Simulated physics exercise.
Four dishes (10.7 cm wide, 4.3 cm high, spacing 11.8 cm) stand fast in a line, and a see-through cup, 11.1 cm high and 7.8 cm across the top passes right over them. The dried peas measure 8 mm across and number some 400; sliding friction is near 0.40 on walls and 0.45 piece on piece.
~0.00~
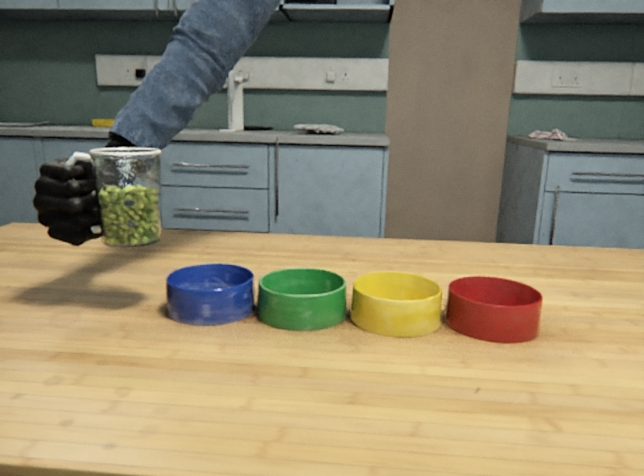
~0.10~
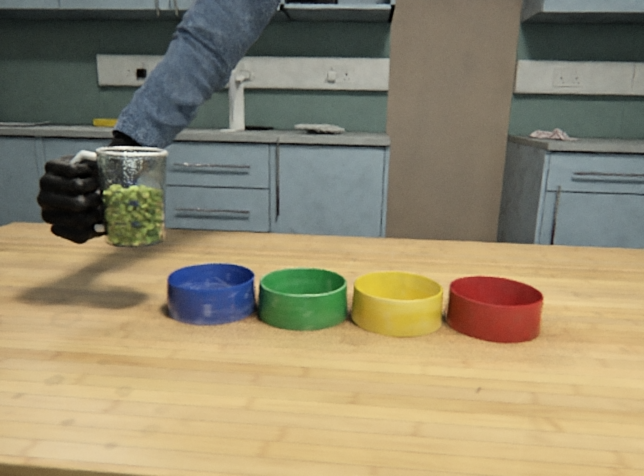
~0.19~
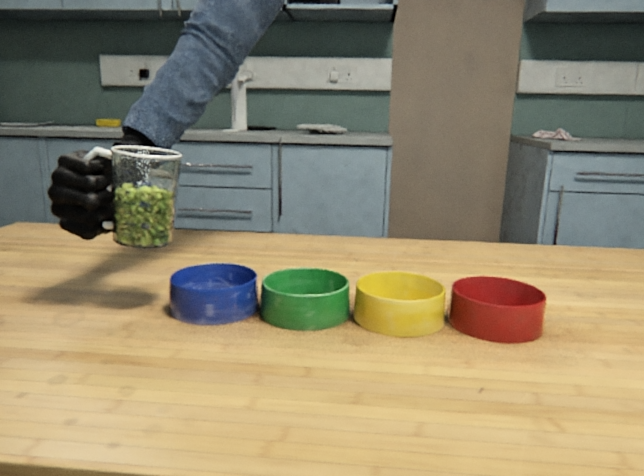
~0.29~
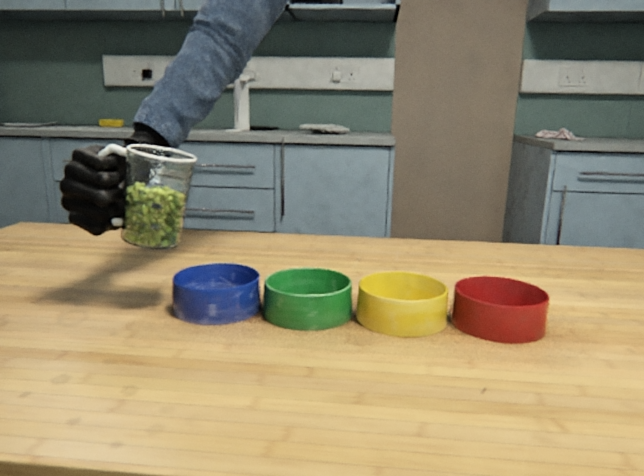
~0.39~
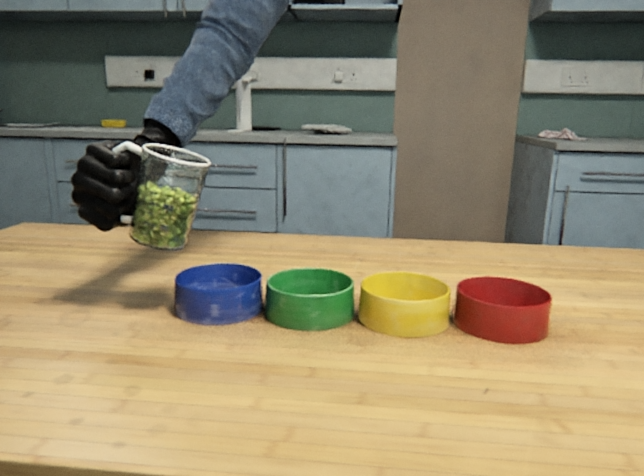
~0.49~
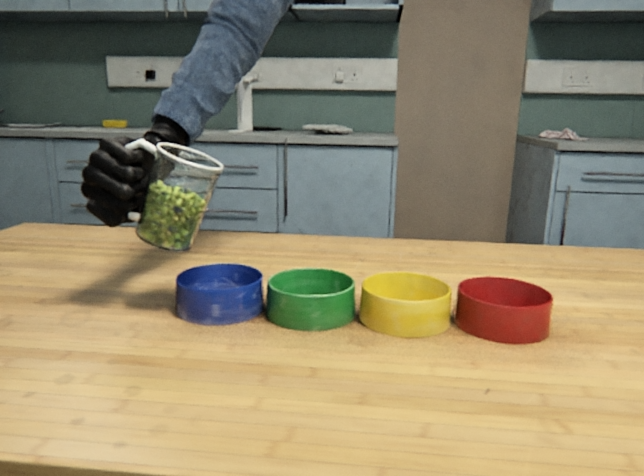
In this clip, a black-gloved hand holds a clear cup of green pieces beside a row of blue, green, yellow and red dishes on a wooden table, moves it slightly right, and gradually tilts it toward the right.
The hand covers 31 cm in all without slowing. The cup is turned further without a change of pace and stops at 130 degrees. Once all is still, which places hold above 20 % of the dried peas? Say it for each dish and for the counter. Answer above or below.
Red: Below, blue: Below, green: Below, yellow: Above, counter: Below.
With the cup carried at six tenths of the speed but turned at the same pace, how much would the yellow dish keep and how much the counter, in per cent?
Yellow 0; counter 0.
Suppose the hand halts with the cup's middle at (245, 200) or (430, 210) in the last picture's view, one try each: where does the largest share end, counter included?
Most goes to: Green; yellow.
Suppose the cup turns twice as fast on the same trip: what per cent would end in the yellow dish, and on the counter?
Then: Yellow 0; counter 0.
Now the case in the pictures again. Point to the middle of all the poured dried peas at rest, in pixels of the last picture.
Near (415, 303).
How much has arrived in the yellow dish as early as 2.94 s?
Near 95 per cent so far.
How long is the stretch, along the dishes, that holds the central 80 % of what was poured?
About 6 cm.
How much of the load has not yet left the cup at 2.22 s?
Some 90 per cent of the load.
After 1.53 s, tilt 71 degrees; cup holds 100 %.
After 2.22 s, tilt 105 degrees; cup holds 90 %, yellow 10 %.
After 2.94 s, tilt 130 degrees; cup holds 0 %, yellow 95 %.
By 3.4 s all is still; red 0 %, blue 0 %, green 0 %, yellow 95 %, counter 5 %.
